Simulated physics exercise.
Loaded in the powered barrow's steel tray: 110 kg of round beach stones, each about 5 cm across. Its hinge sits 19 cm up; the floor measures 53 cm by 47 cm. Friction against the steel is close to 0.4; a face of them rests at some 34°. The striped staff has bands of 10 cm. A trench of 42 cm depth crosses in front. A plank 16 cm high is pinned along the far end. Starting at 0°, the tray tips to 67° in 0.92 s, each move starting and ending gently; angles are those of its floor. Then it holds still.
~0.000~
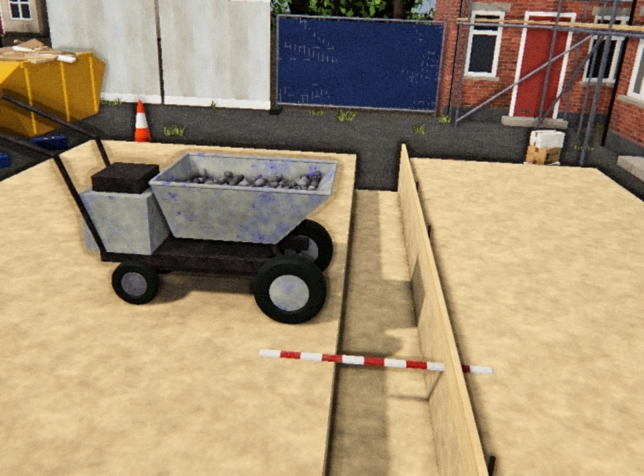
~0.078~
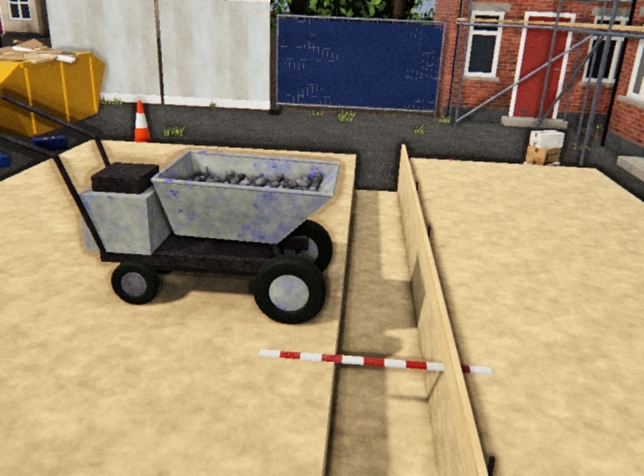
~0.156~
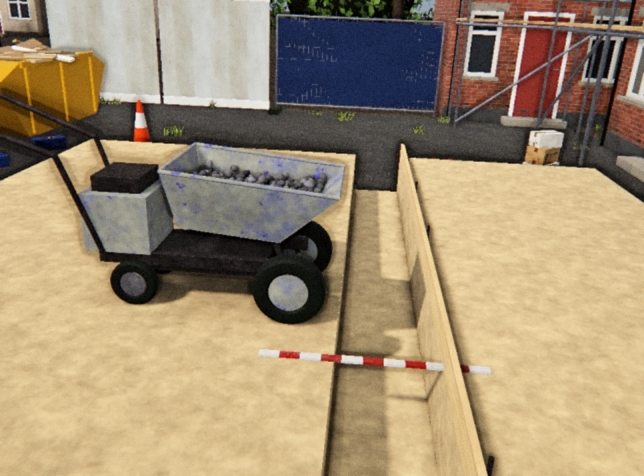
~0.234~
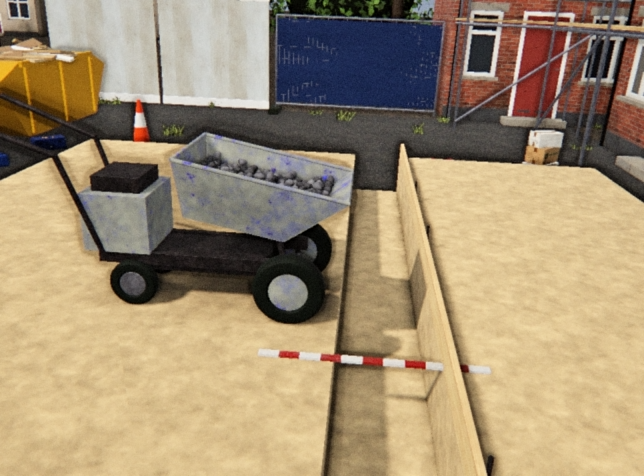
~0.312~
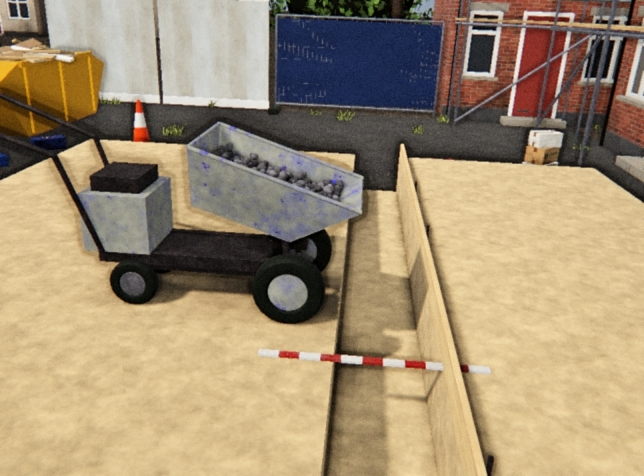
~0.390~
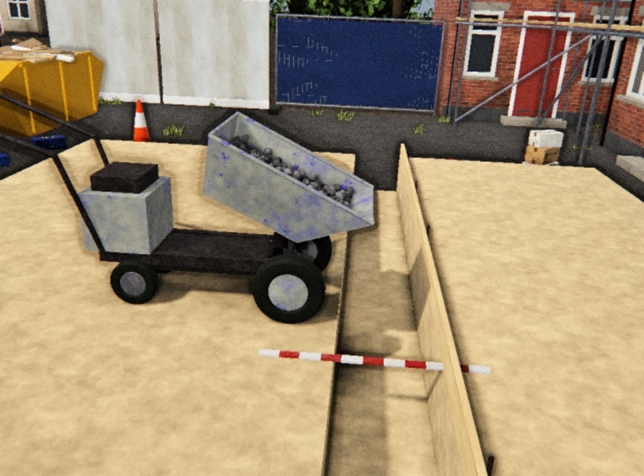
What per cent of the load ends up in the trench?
About 66 per cent.
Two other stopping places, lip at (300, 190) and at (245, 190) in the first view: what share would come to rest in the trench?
About 100 and 100 per cent.
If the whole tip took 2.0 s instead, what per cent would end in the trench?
It would be near 80 per cent.
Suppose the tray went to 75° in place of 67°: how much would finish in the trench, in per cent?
Then about 80 per cent.
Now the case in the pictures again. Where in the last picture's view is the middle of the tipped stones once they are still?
Near (411, 358).
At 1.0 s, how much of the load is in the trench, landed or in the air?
About 25 per cent by then.
After 0.7 s the floor is at 57°; 100 % in the tray; the foremost stones are at (384, 233).
After 1.0 s the floor is at 67°; 69 % in the tray, 23 % in the trench, 8 % past the trench; the foremost stones are at (460, 294).
After 1.4 s the floor is at 67°; 21 % in the tray, 46 % in the trench, 33 % past the trench; the foremost stones are at (574, 318).
After 3.3 s the floor is at 67°; 0 % in the tray, 66 % in the trench, 34 % past the trench; the foremost stones are past the picture's edge.
